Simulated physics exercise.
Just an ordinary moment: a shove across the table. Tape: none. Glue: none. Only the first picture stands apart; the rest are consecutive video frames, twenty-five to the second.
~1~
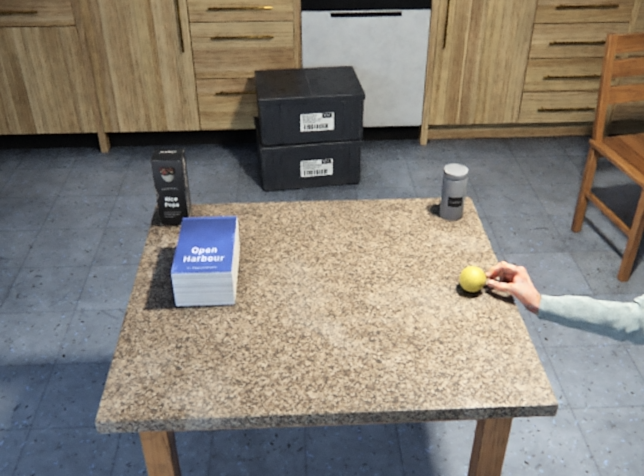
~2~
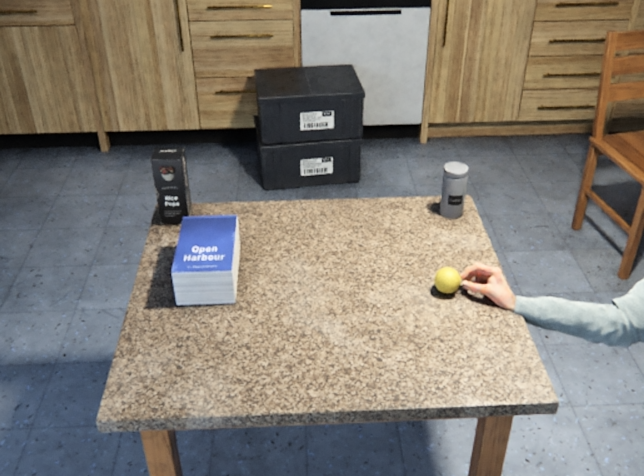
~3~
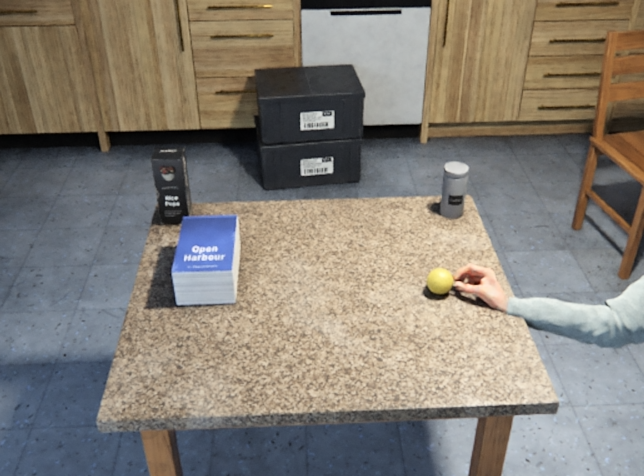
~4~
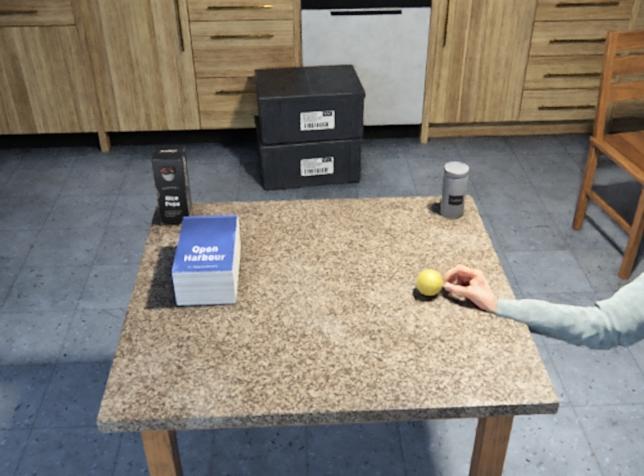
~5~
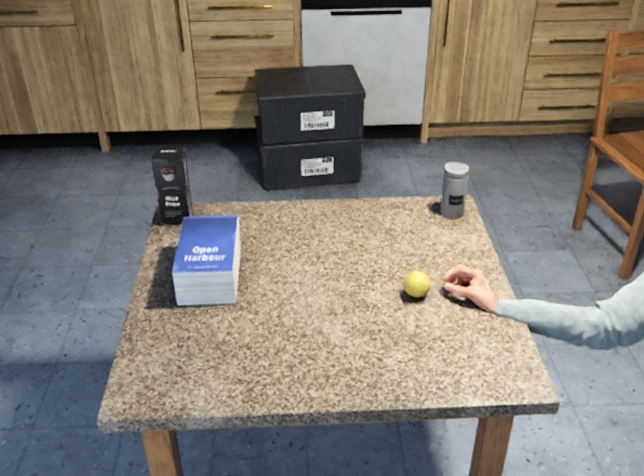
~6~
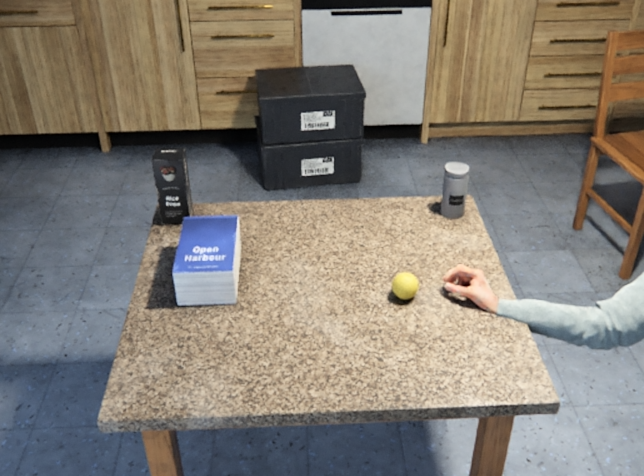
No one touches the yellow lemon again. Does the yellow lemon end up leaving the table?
Past the brink.
Then, 0.30 s later than the last frame, yellow lemon moved well along near (313, 297).
Then, 0.70 s later than the last frame, yellow lemon moved well along near (192, 313).
Then, 1.10 s later than the last frame, yellow lemon now off the table.
Then, 1.30 s later than the last frame, things are still on the move.
When it is over, off the table, yellow lemon.
